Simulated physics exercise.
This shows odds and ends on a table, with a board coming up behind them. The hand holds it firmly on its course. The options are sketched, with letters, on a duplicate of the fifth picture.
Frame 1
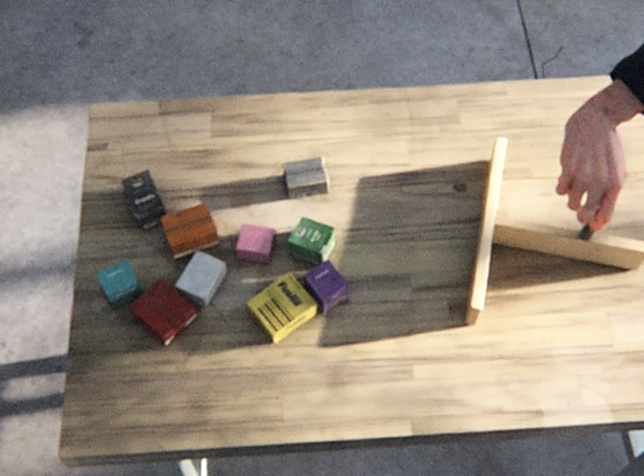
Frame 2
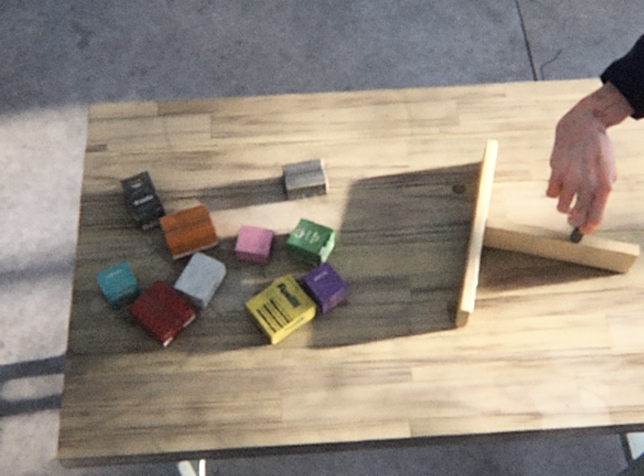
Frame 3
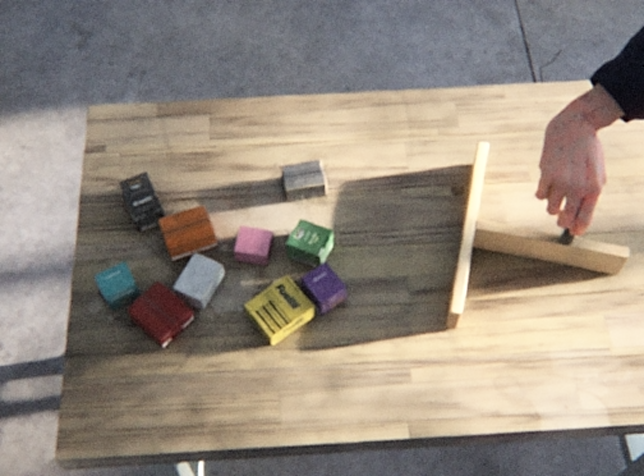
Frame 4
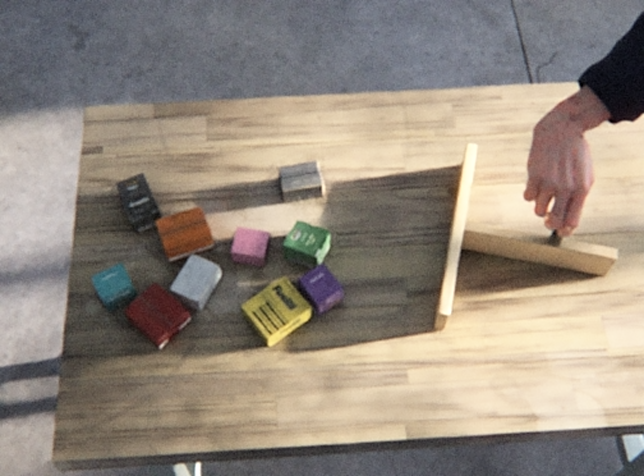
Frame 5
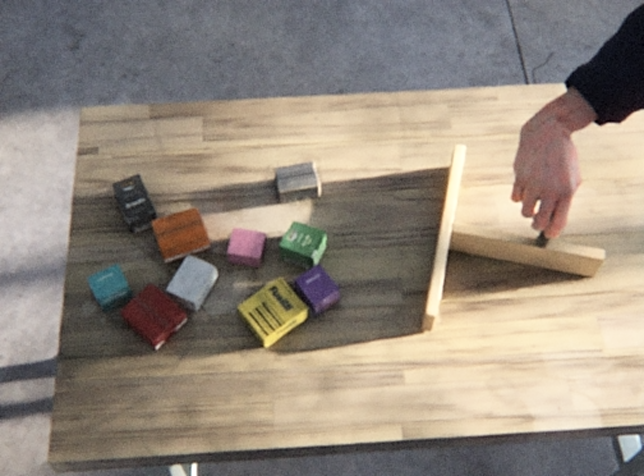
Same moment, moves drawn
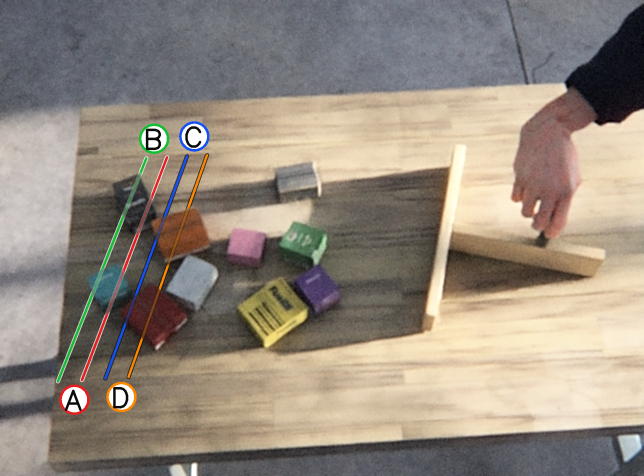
A hand slides a wooden board slowly left across the table toward several small colored blocks.
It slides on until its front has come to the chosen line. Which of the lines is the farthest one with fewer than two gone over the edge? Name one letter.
Up to line D.
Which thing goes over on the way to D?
The turquoise box.
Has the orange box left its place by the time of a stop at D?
Yes.
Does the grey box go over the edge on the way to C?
No.
On the marked copy, A at (127, 260); B at (105, 262); C at (149, 259); D at (170, 258).
Taking D. A third of the way, board (348, 230); yellow packet (269, 313); purple packet (305, 289).
Two thirds of the way, board (248, 236); black packet (131, 200); orange box (144, 235).
When it is over, board (170, 240); turquoise box over the edge; red box (68, 328); one fallen.
As for the rest, A drops four; B drops seven; C drops three.
